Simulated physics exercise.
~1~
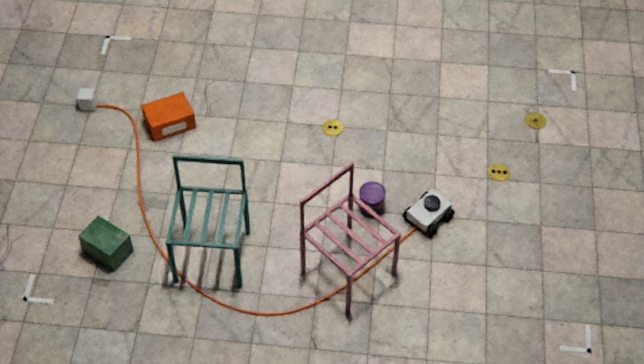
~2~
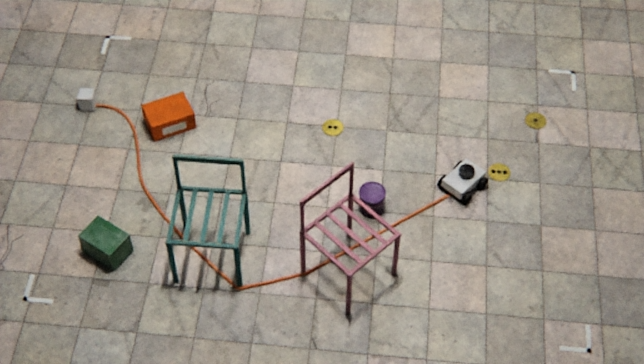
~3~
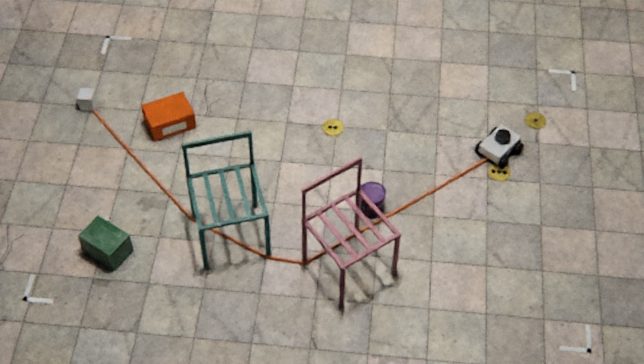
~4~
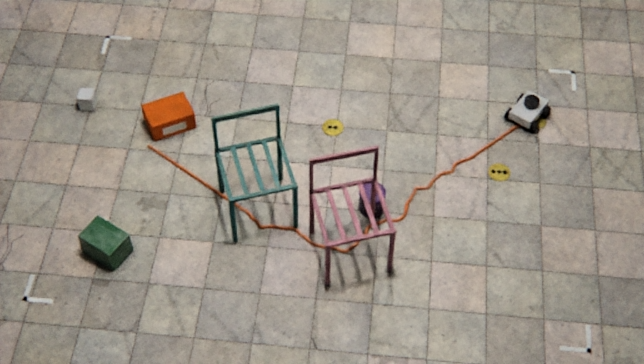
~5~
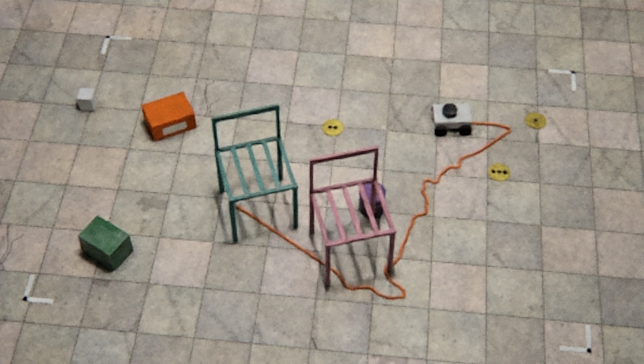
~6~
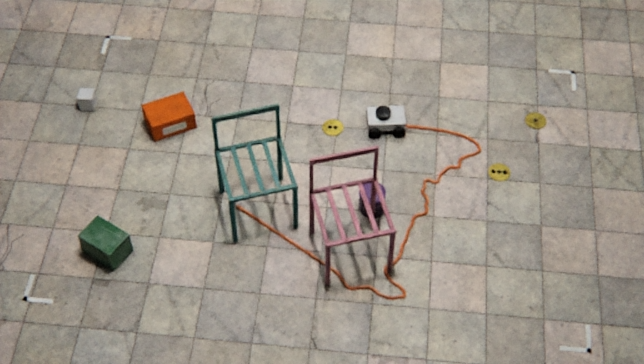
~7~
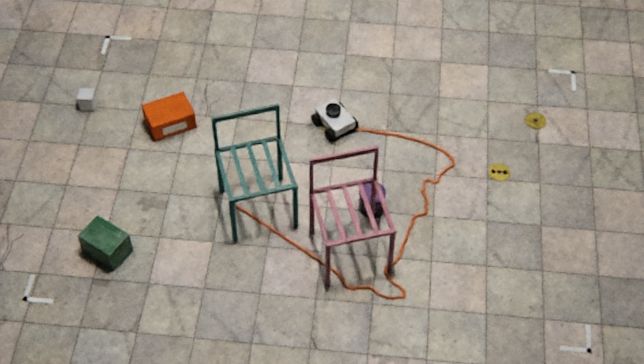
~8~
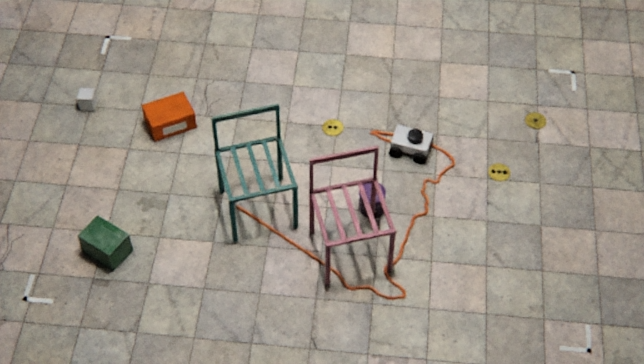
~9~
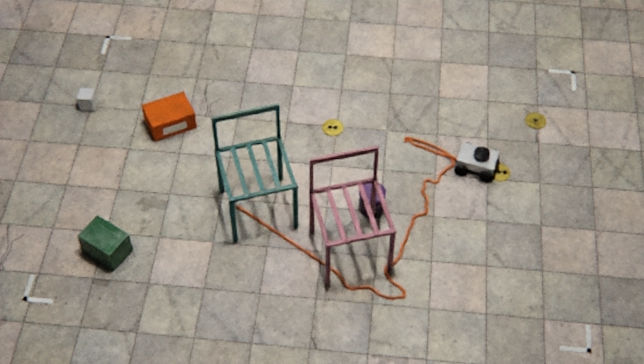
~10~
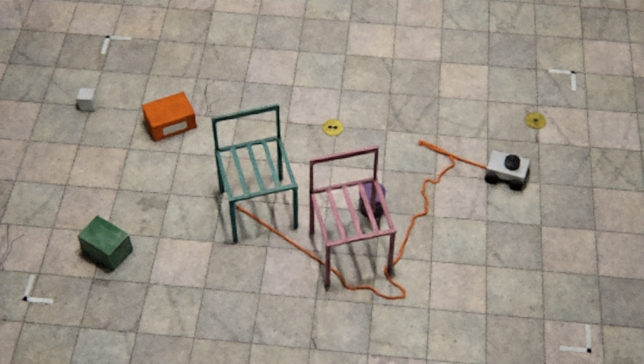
On a tiled hallway floor, a small cart pulls an orange lead loose, dragging two chairs, then doubles back and stops right.
